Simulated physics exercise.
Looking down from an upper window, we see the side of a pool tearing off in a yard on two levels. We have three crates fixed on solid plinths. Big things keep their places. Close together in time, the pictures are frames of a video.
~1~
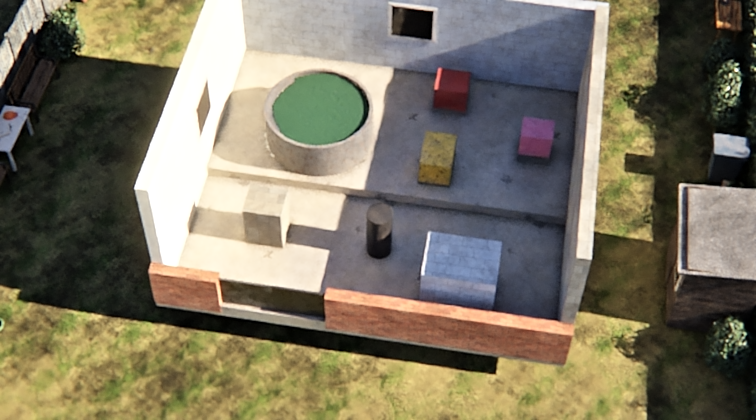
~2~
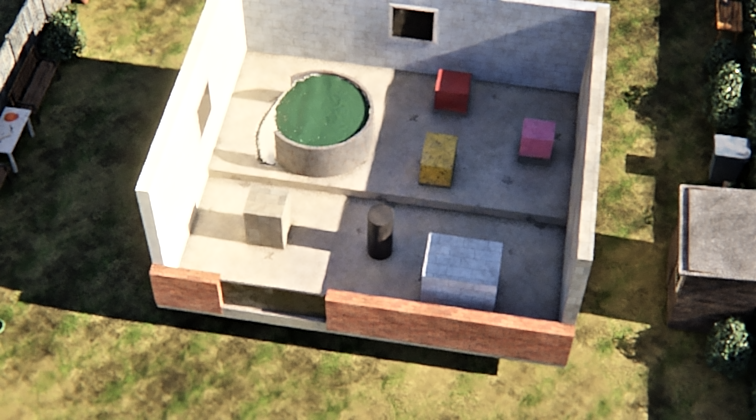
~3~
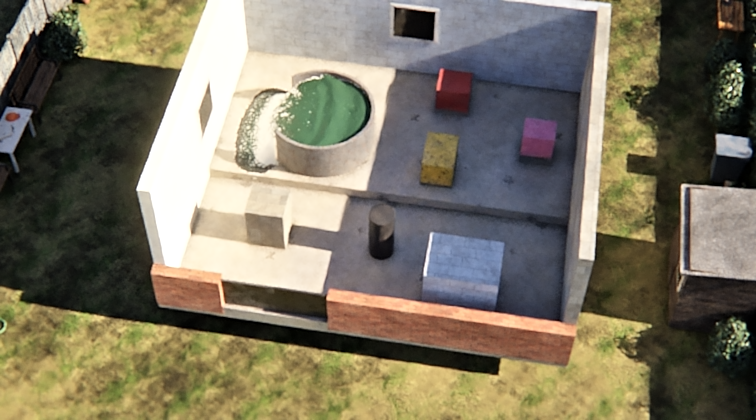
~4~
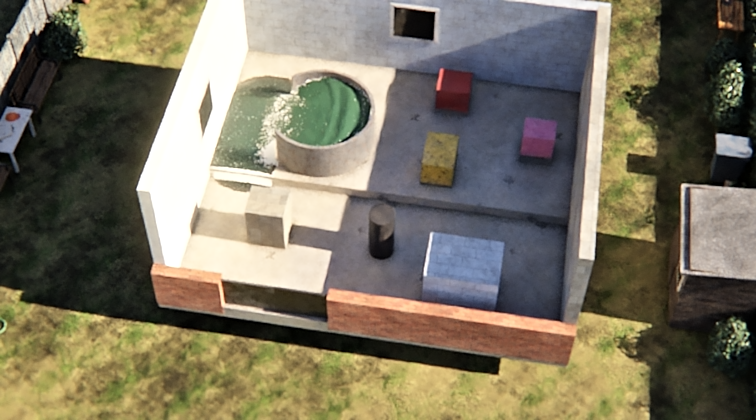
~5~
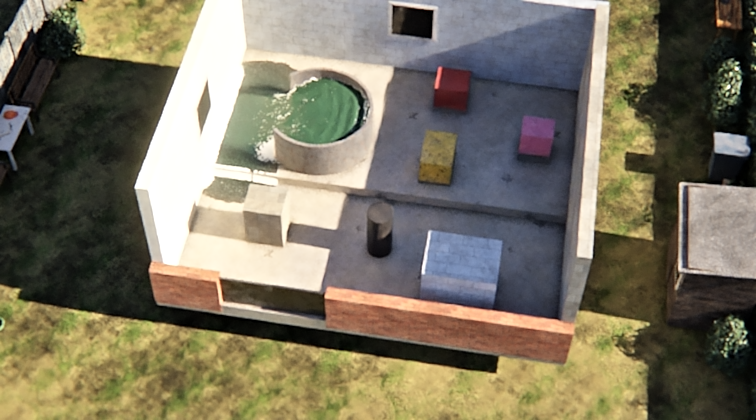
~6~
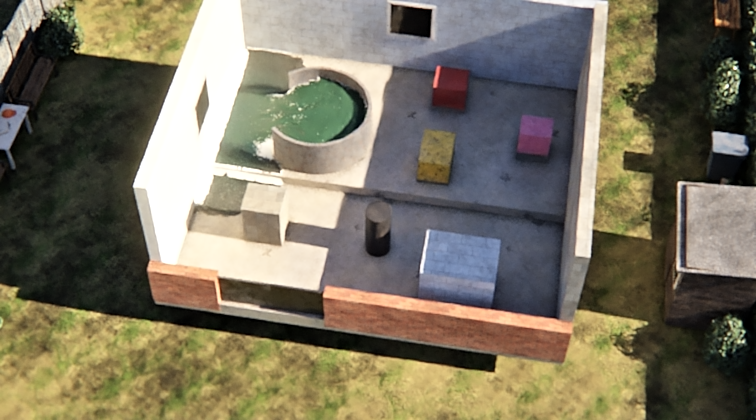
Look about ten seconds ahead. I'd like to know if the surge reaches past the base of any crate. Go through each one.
The red crate has water on it afterwards. The pink crate has no water on it afterwards. The yellow crate has water on it afterwards.
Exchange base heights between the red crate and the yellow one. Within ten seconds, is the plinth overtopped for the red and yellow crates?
Looks like the red crate is inundated, and the yellow crate is inundated.
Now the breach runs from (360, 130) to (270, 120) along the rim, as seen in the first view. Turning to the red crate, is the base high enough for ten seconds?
I'd say the red crate is untouched.
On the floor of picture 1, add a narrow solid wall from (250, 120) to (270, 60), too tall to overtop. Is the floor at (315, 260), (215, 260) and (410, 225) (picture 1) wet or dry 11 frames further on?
Outcome by spot, in order - unwatered, watered, unwatered.
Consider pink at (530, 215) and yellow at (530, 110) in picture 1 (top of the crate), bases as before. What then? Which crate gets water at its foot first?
My pick is the crate marked red.
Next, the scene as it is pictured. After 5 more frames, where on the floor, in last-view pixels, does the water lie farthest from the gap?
I'd put it around (169, 285).
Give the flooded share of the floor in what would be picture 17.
Roughly 30 percent, I reckon.
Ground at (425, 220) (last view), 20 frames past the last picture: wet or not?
That spot: Waterless.
A moment on, water covers 20 % of the floor; the red crate not reached, the pink crate not reached, the yellow crate not reached.
Next, water covers 30 % of the floor; the red crate not reached, the pink crate not reached, the yellow crate not reached.
Then, water covers 60 % of the floor; the red crate water round its plinth, the pink crate water round its plinth, the yellow crate water round its plinth.
Later, water covers 90 % of the floor; the red crate water round its plinth, the pink crate water round its plinth, the yellow crate water round its plinth.
In the end, water covers 95 % of the floor; the red crate was topped, the pink crate stayed above the water, the yellow crate was topped.
